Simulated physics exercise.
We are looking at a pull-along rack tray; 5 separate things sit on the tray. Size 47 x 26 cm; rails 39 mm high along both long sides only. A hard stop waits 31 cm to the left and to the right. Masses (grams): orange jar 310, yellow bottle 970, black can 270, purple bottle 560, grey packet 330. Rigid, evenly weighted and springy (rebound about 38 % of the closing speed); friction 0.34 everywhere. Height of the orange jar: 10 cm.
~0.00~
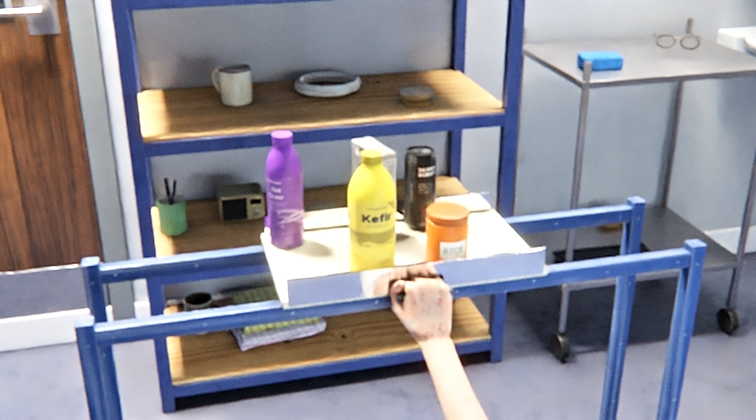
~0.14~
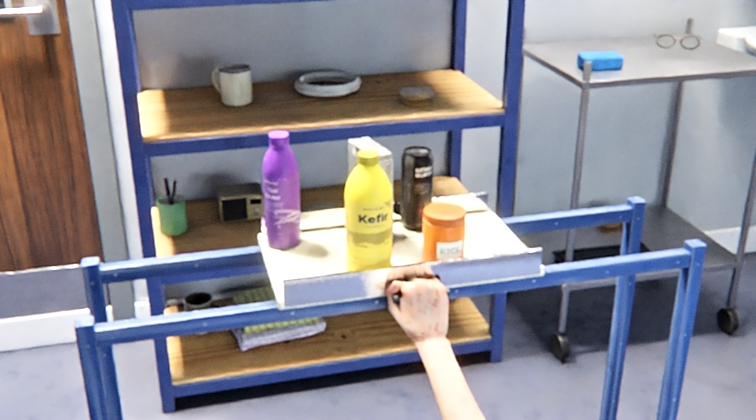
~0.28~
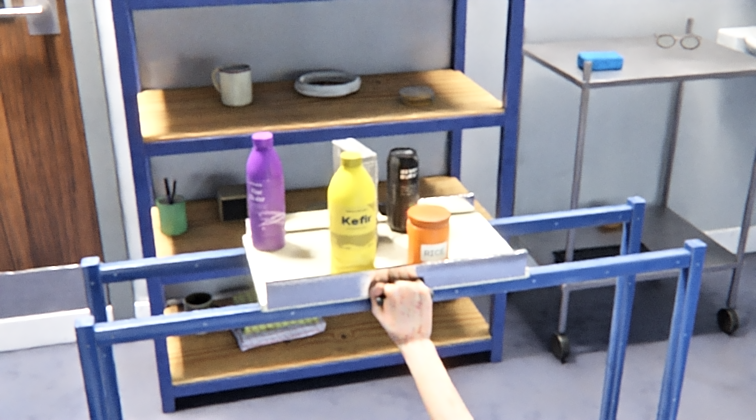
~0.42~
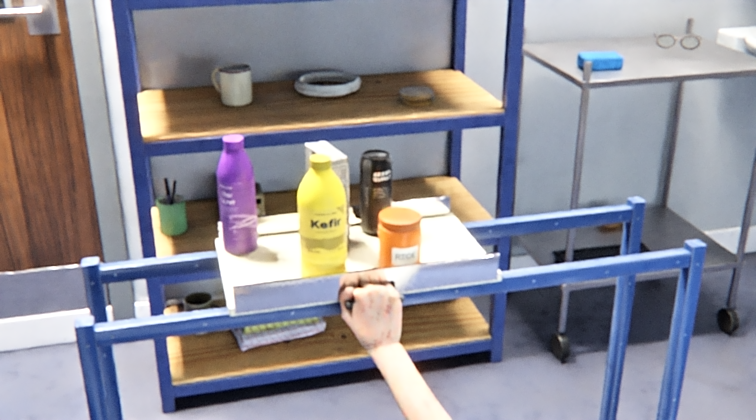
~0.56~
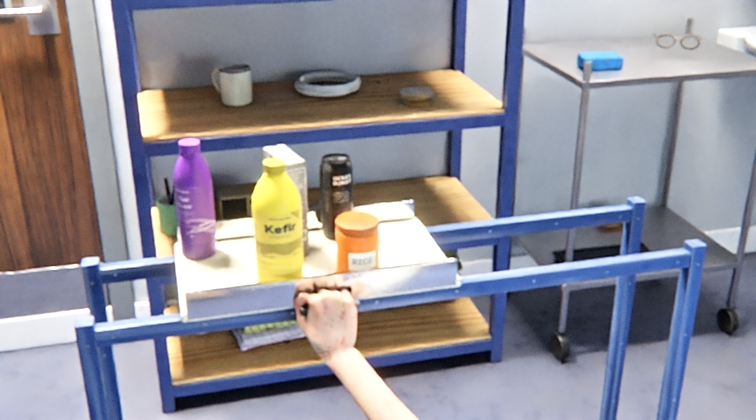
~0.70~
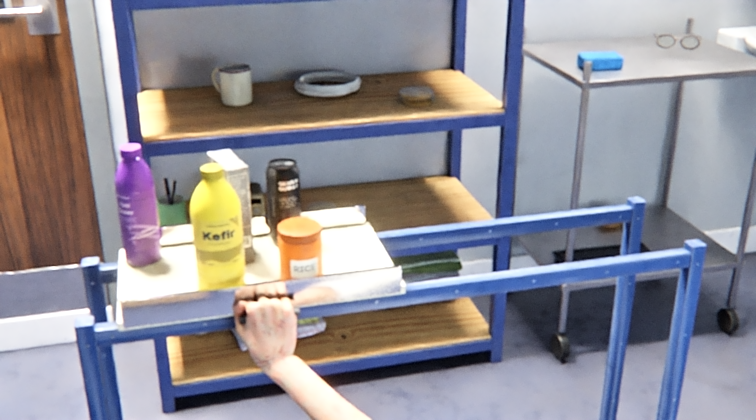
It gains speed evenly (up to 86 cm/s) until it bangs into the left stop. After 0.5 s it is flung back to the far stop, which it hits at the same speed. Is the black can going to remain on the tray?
The black can remains aboard.
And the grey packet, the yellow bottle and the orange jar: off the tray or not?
The grey packet is still on the tray; the yellow bottle is still on the tray; the orange jar ends on the tray.
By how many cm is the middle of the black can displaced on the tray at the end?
Some 0 cm.
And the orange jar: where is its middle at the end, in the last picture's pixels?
At about (602, 218).
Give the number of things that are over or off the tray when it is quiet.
2 of them.
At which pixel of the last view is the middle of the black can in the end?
Near (564, 174).
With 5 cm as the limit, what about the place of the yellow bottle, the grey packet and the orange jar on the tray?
The yellow bottle stays put; the grey packet leaves its spot; the orange jar holds its spot.
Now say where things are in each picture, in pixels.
The first frame shows tray midway; black can (420, 189); orange jar (447, 236).
In the second frame, tray has slid 1 cm left; purple bottle (282, 190).
In the third frame, tray has slid 4 cm left; orange jar (429, 238); yellow bottle (352, 215).
In the fourth frame, tray has slid 9 cm left; purple bottle (237, 194).
In the fifth frame, tray has slid 17 cm left; orange jar (358, 247); yellow bottle (278, 223).
In the sixth frame, tray has slid 27 cm left; black can (284, 203); purple bottle (137, 204).
Around 0.90 s, tray has slid 31 cm left; purple bottle now off the tray; black can shifted 8 cm near (217, 210); grey packet at 28° to upright.
Around 1.30 s, tray has slid 31 cm left; black can shifted 10 cm near (210, 210); grey packet on its side; orange jar shifted 10 cm.
Around 2.20 s, tray has slid 4 cm left; black can shifted 10 cm near (350, 196); grey packet on its side; orange jar shifted 10 cm.
Around 2.70 s, tray has slid 31 cm right; black can shifted 9 cm near (523, 178); grey packet on its side; orange jar shifted 9 cm.
Finally (3.3 s), off the tray, purple bottle; on their side or leaning hard on the tray, grey packet; the other 3 still in place (within 5 cm). In the last view, black can near (564, 174).
